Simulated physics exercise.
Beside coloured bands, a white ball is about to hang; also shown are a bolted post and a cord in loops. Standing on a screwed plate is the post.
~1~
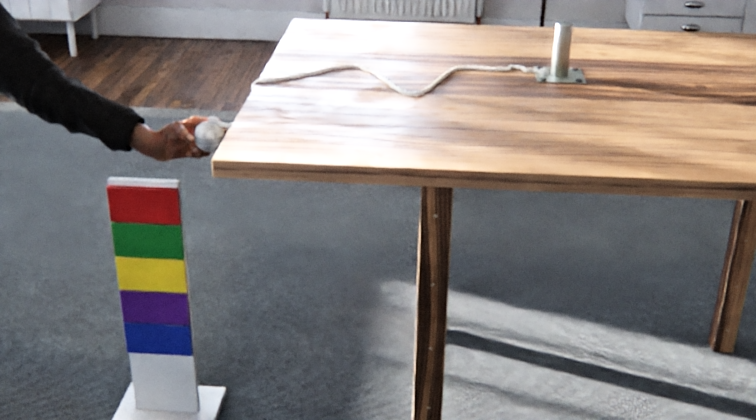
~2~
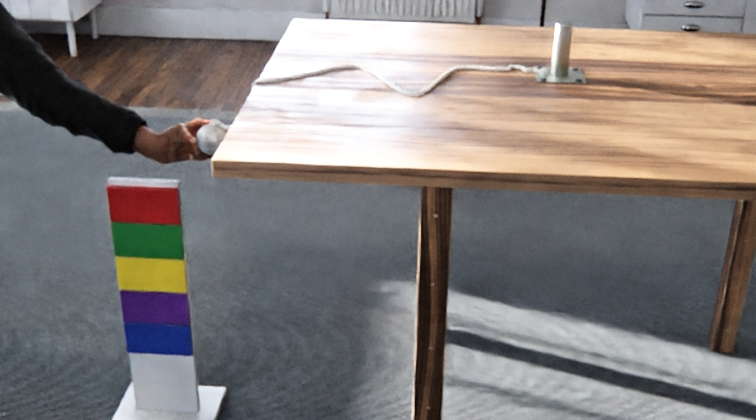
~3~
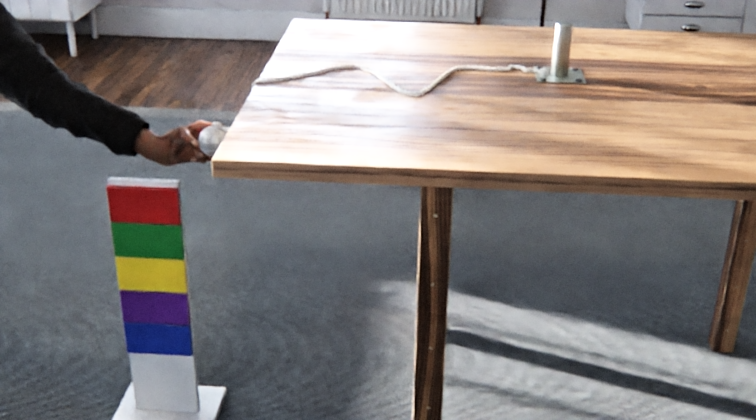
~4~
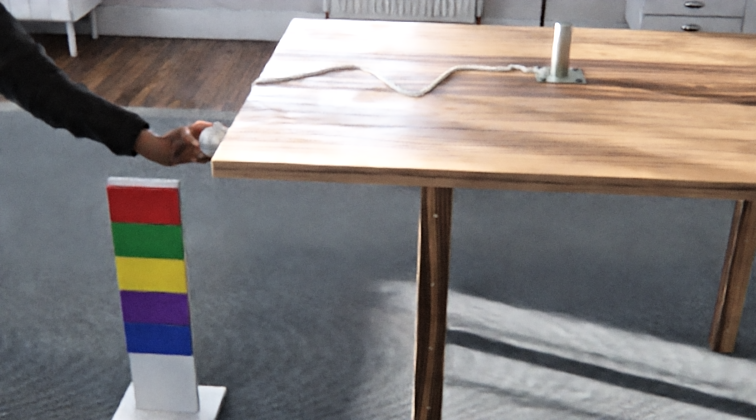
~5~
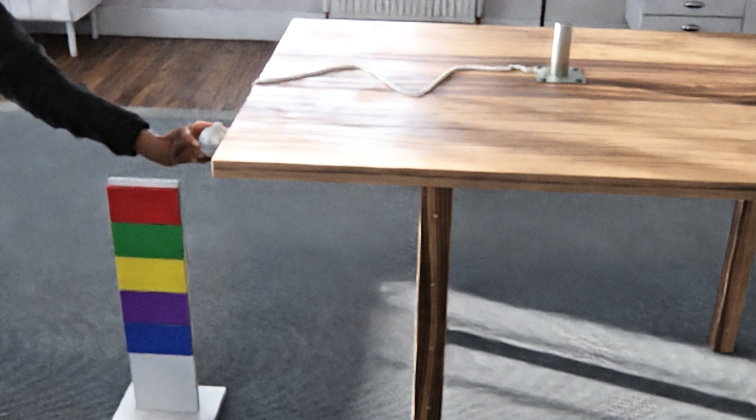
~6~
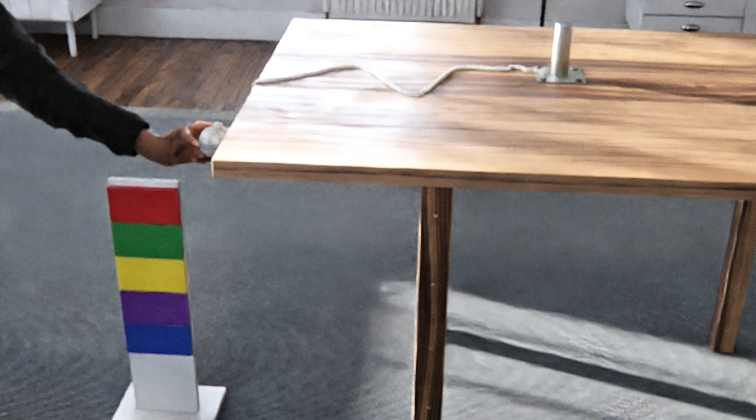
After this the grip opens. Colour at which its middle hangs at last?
The yellow one.
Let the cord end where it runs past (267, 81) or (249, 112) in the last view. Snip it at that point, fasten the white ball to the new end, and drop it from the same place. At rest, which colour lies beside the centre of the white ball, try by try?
In order, the results are red and green.
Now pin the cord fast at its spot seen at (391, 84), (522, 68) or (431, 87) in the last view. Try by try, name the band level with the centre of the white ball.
Red, then yellow, then green.
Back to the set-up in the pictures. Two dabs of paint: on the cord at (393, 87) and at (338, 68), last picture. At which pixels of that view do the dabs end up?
The first at (316, 79), the second at (257, 118).
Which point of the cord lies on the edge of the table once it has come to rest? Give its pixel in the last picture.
The point sits close to (366, 70).
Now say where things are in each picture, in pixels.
The first picture shows white ball (210, 136); red (143, 207); green (147, 242); yellow (151, 276); purple (154, 308); blue (158, 340).
The second picture shows white ball (212, 139); cord through (511, 67) (445, 75) (400, 91) (357, 67) (275, 80).
The third picture shows white ball (214, 141).
The fourth picture shows white ball (214, 142); cord through (511, 67) (445, 75) (400, 91) (357, 67) (275, 80).
The fifth picture shows white ball (214, 142).
The sixth picture shows white ball (214, 142); cord through (511, 67) (445, 75) (400, 91) (357, 67) (275, 80).
A little later, ball near (245, 274); level with yellow.
Next, ball near (272, 277); level with yellow.
When it is over, ball near (263, 278); level with yellow. Its middle rests at the yellow band.
